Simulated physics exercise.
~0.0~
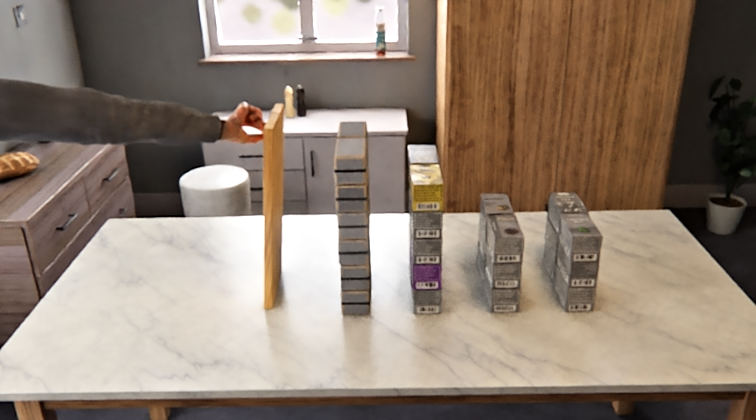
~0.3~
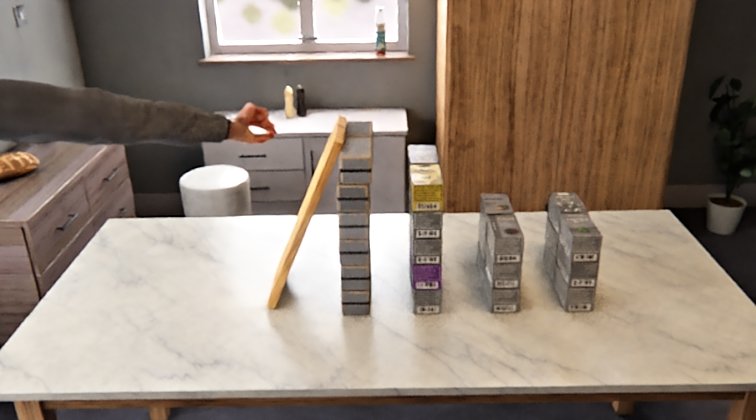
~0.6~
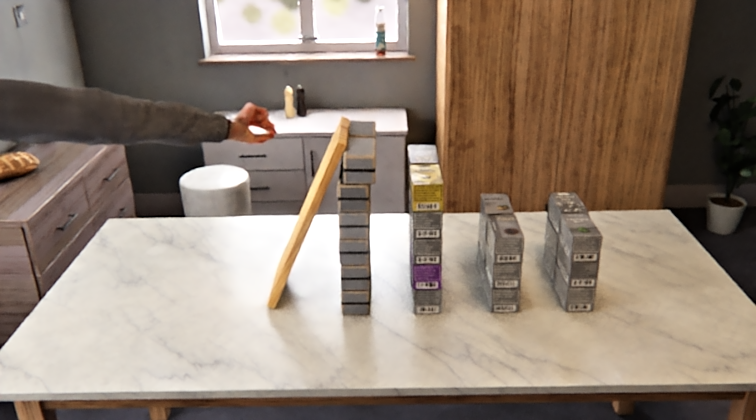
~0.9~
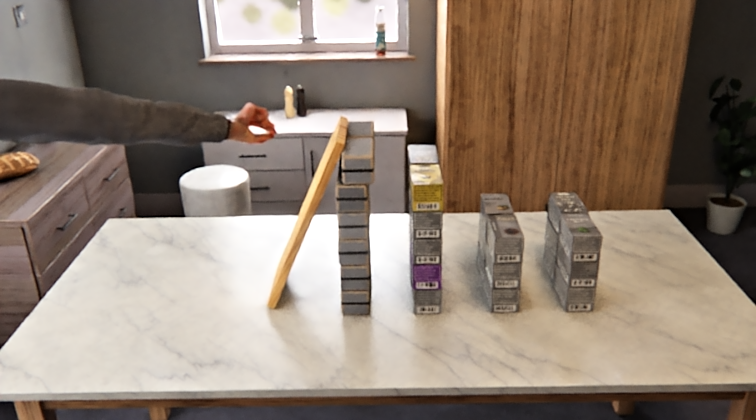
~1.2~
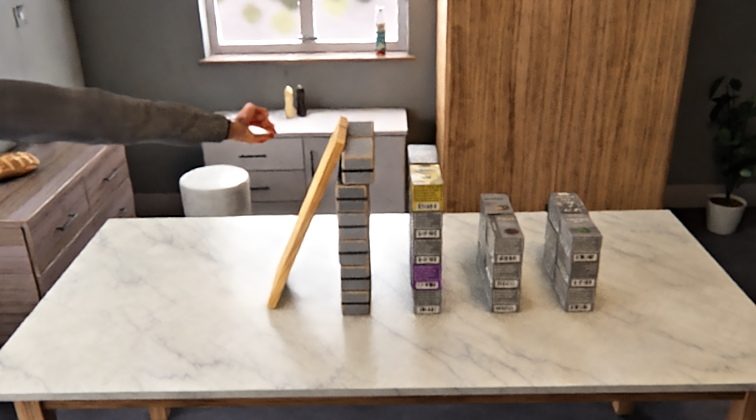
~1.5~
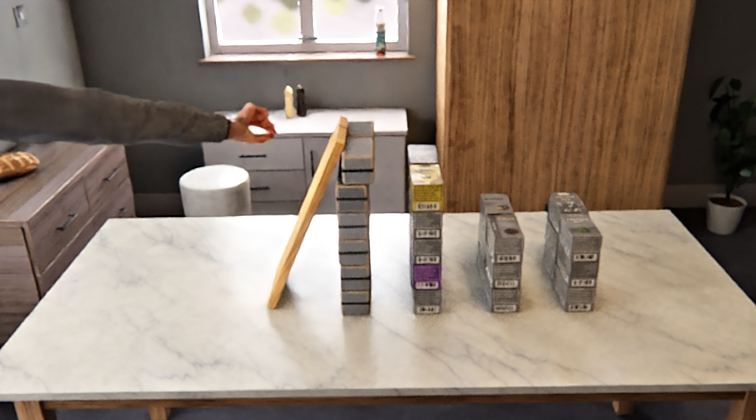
A wooden board tips right from a hand and leans against the first standing stack.
